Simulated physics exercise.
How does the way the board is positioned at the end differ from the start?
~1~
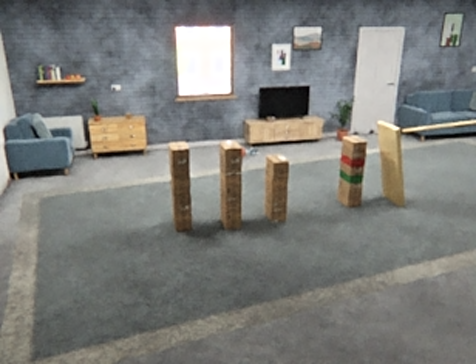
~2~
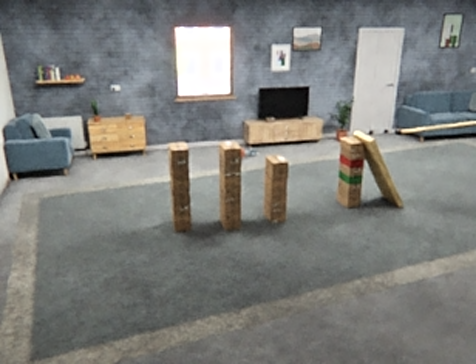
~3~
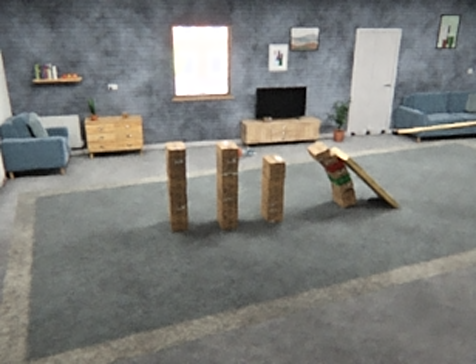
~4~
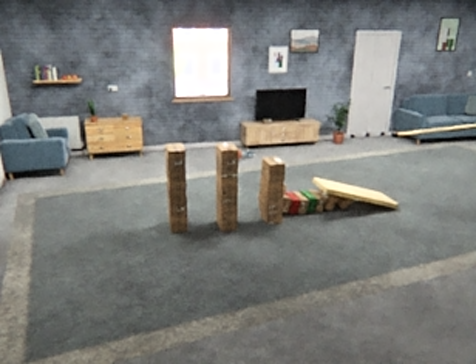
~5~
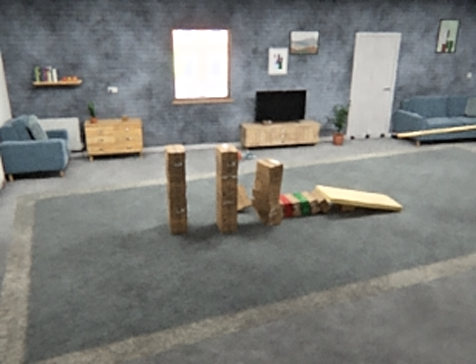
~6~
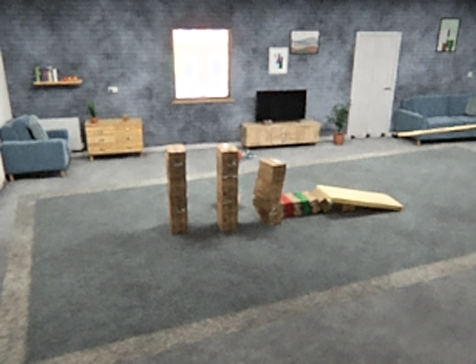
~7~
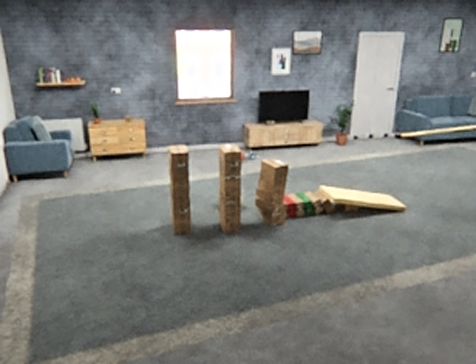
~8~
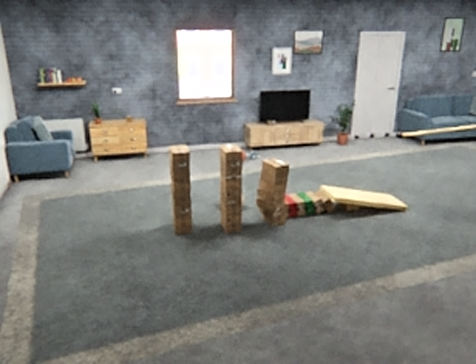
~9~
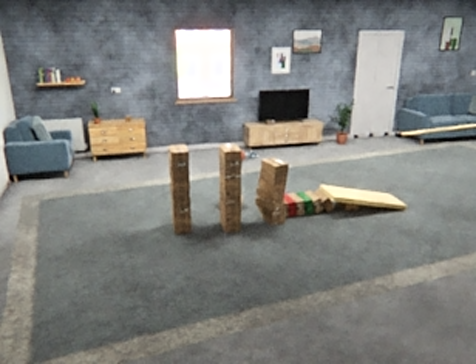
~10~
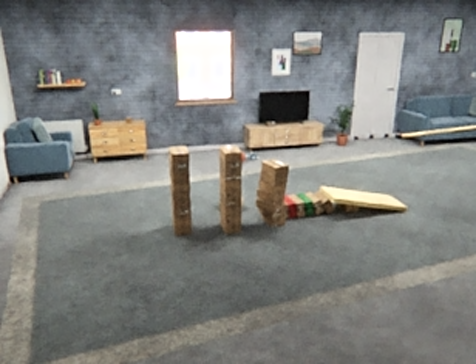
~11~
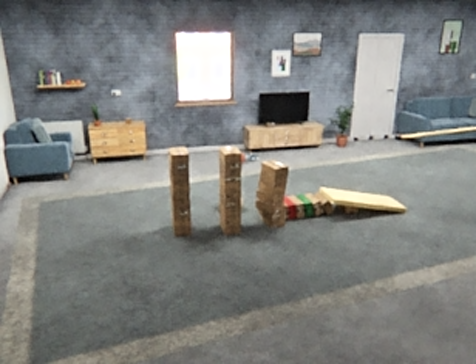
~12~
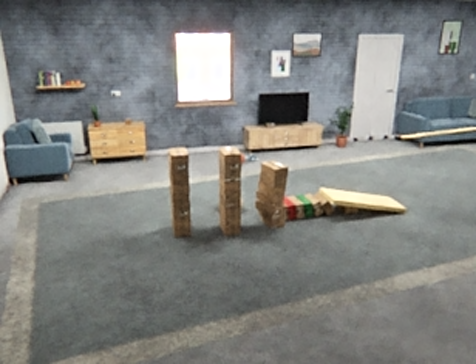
At the start the board is up on its end, leaning beside the rightmost pile. At the end it is down on its side, by the fallen boxes.
